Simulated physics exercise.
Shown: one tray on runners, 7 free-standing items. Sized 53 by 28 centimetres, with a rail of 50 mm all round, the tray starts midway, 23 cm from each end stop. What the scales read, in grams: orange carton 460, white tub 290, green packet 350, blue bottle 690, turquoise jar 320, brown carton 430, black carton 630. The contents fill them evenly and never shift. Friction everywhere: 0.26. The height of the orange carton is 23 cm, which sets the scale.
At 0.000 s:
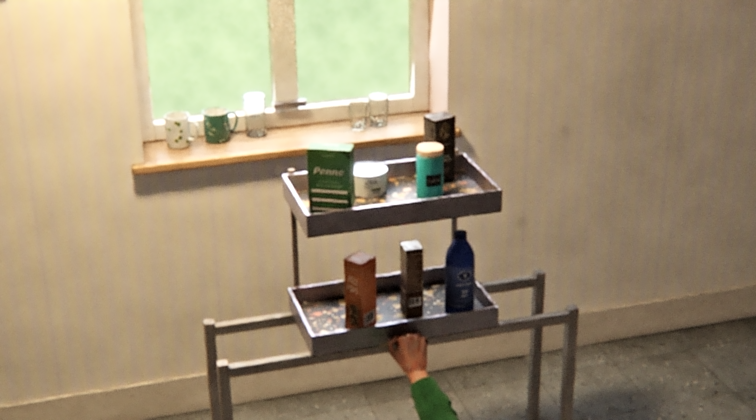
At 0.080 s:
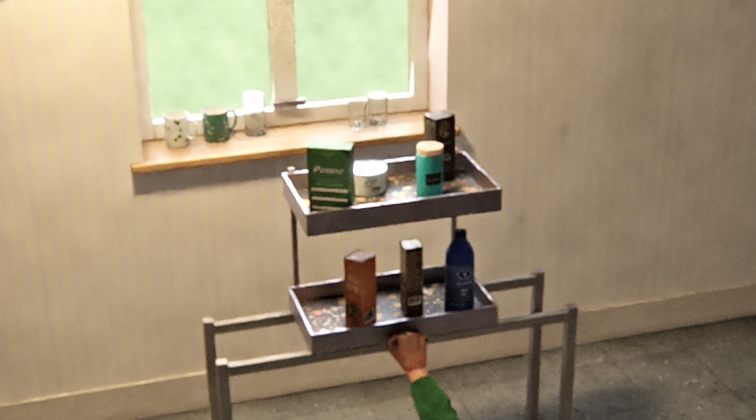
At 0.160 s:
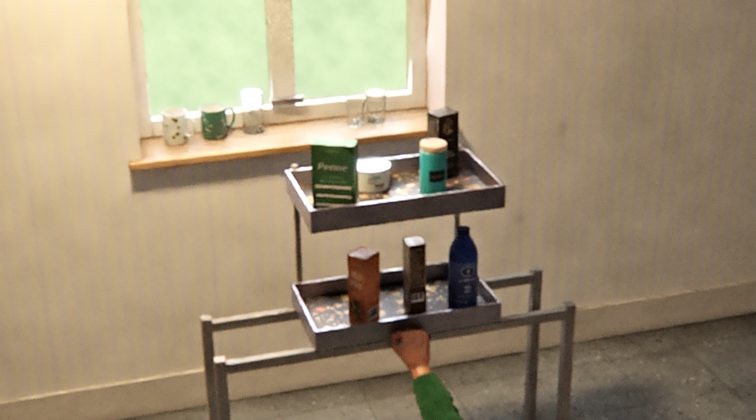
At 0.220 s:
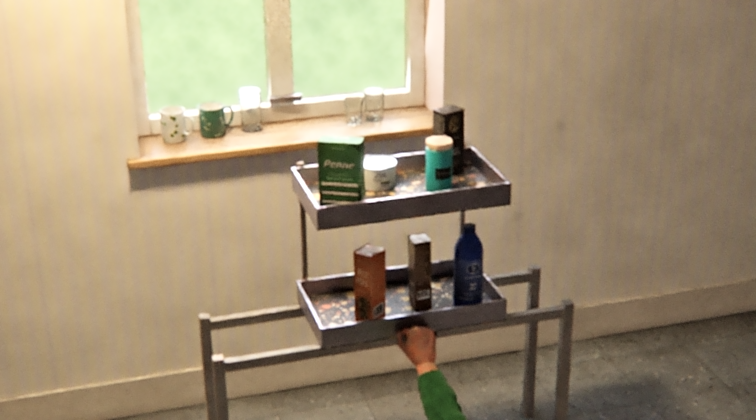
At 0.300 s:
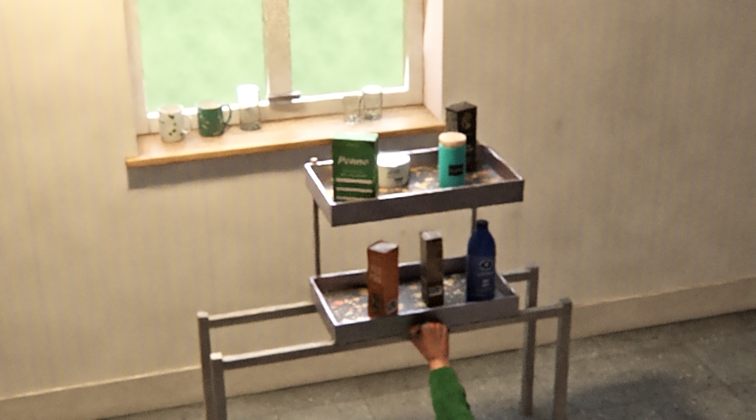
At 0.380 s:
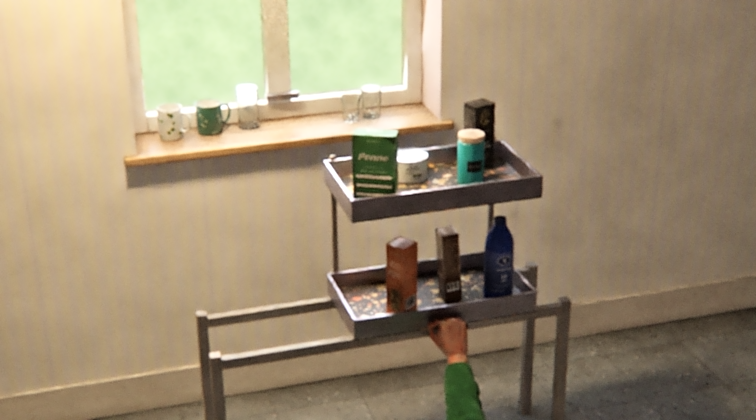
A hand slides a two-level tray of cartons, bottle and jars to the right.
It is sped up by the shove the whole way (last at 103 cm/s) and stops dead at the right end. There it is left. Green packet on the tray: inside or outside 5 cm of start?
It moves too far.
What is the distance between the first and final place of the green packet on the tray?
About 20 cm.
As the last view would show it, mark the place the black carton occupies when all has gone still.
Rest position, about (519, 128) px.
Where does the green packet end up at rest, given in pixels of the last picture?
You'll find it at about (475, 156).
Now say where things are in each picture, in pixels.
In the first frame, tray midway; green packet (331, 182); orange carton (361, 294).
In the second frame, tray midway; blue bottle (460, 274); turquoise jar (430, 170).
In the third frame, tray has slid 2 cm right; brown carton (415, 275); black carton (443, 144).
In the fourth frame, tray has slid 4 cm right; orange carton (370, 287); white tub (377, 173).
In the fifth frame, tray has slid 8 cm right; blue bottle (481, 264); turquoise jar (452, 162).
In the sixth frame, tray has slid 14 cm right; green packet (375, 168); brown carton (449, 265) at 4° to upright.
Around 0.58 s, tray has slid 23 cm right; green packet shifted 9 cm near (439, 160); brown carton at 14° to upright; blue bottle at 12° to upright.
Around 0.68 s, tray has slid 23 cm right; green packet shifted 15 cm near (460, 158); brown carton at 43° to upright; blue bottle at 24° to upright.
Finally (1.9 s), on their side or leaning hard on the tray, blue bottle and brown carton; not toppled but over 5 cm from the start, orange carton, white tub, green packet and turquoise jar; the last one still in place (within 5 cm). In the last view, green packet near (475, 156).
